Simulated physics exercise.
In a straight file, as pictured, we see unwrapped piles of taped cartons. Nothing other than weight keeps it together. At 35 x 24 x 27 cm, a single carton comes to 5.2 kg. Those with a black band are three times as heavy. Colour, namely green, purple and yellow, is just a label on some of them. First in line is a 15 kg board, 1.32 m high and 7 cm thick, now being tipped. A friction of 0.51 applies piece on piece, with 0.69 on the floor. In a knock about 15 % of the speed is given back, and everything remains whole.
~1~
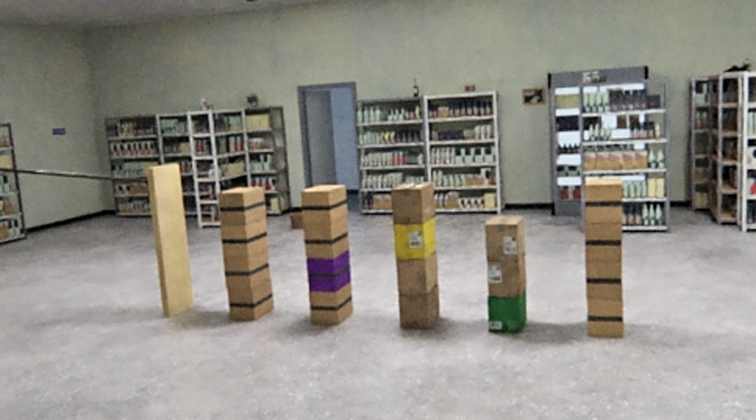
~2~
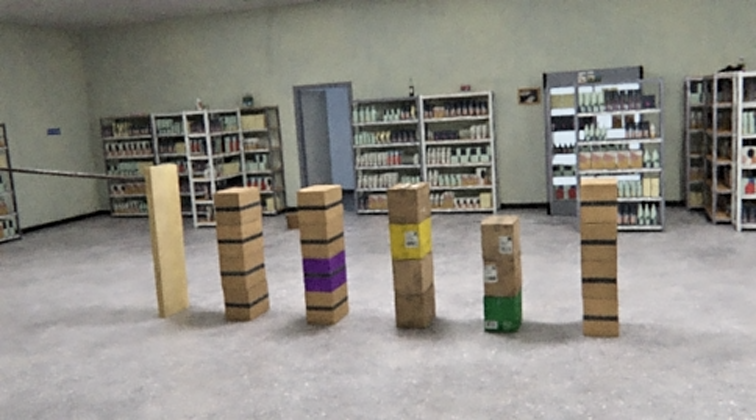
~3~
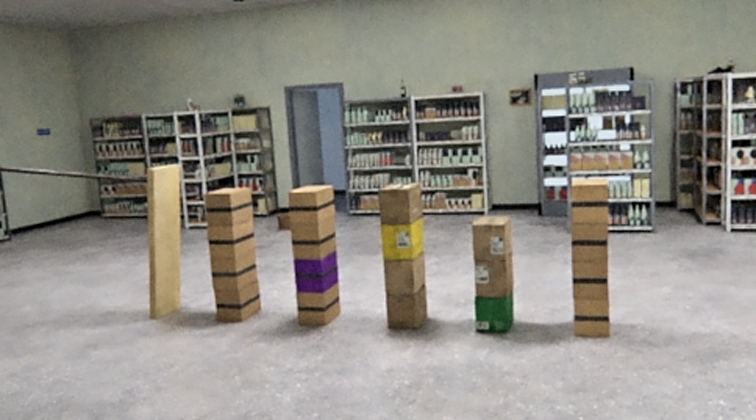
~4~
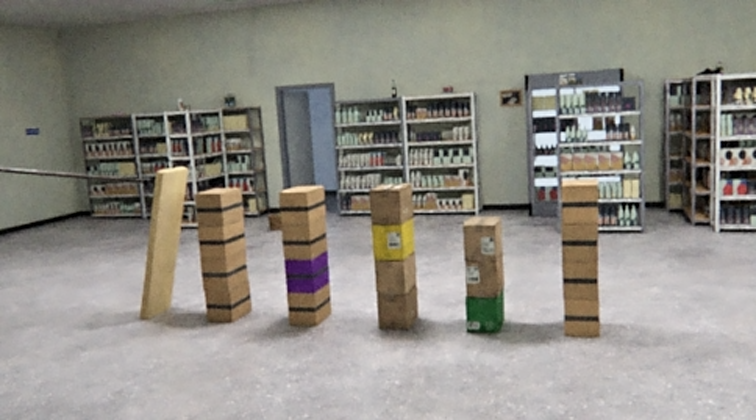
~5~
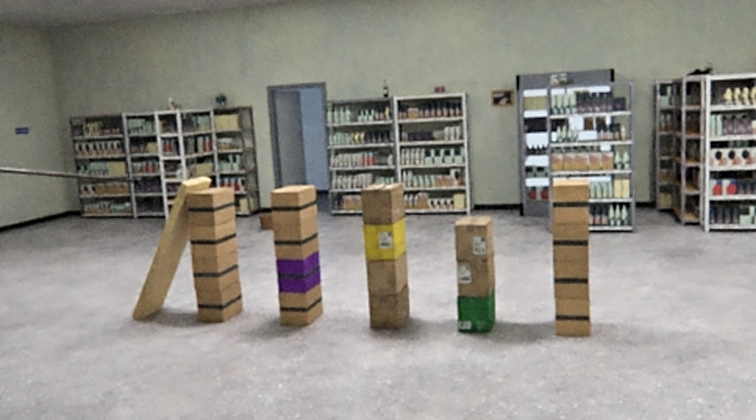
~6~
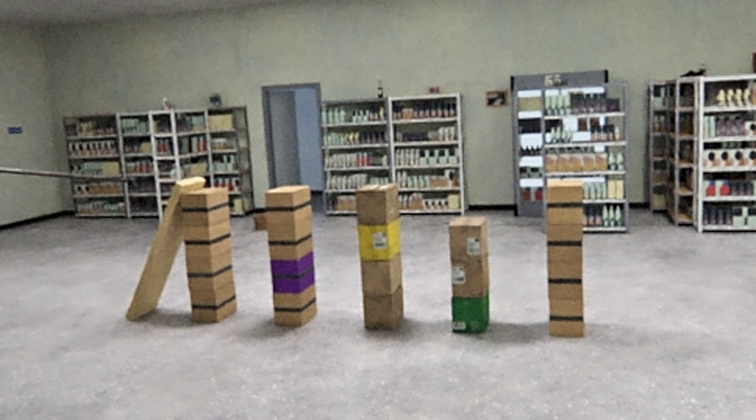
A thin pole from the left nudged an upright wooden board, which tipped right until it leaned against the nearest of five stacks of cardboard boxes, and the stacks stayed standing in their row.
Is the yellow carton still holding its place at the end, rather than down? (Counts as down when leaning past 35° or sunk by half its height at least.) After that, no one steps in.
Oh, that one makes it.
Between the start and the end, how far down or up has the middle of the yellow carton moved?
Lower, by roughly 0 cm.
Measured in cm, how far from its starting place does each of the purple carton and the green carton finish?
Purple ends up some 0 cm away; green ends up some 0 cm away.
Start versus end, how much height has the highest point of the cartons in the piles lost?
Around 0 centimetres.
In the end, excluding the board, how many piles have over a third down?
The total is 0.
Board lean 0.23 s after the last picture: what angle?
Around 30 degrees.
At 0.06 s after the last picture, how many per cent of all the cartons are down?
By then, 0 per cent.
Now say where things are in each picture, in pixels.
In the first frame (we follow the side turned to the camera; the camera pans a little), pole end (148, 182) 8 cm short, board 0° from upright; yellow carton (409, 242); purple carton (321, 275); green carton (504, 315); no other piece has moved.
Pole end 20 mm in, board 1° from upright; yellow carton (405, 242), in the second frame.
Pole end 12 cm in, board 7° from upright; yellow carton (396, 243); no other piece has moved, in the third frame.
Pole end (145, 182) 13 cm in, stopped, board 15° from upright; yellow carton (387, 243); no other piece has moved, in the fourth frame.
Pole end (136, 182) 13 cm in, stopped, board 28° from upright; yellow carton (379, 243); no other piece has moved, in the fifth frame.
Pole end (129, 182) 13 cm in, stopped, board 28° from upright; yellow carton (373, 243); purple carton (285, 277); green carton (467, 315); no other piece has moved, in the sixth frame.
Then, 0.06 s on from the sixth picture, board 28° from upright; none of the 19 cartons down; yellow carton unmoved.
Finally, board 28° from upright; none of the 19 cartons down; yellow carton unmoved; purple carton unmoved; green carton unmoved. Seen by the last camera, middles, yellow carton near (379, 239), purple carton near (293, 272).
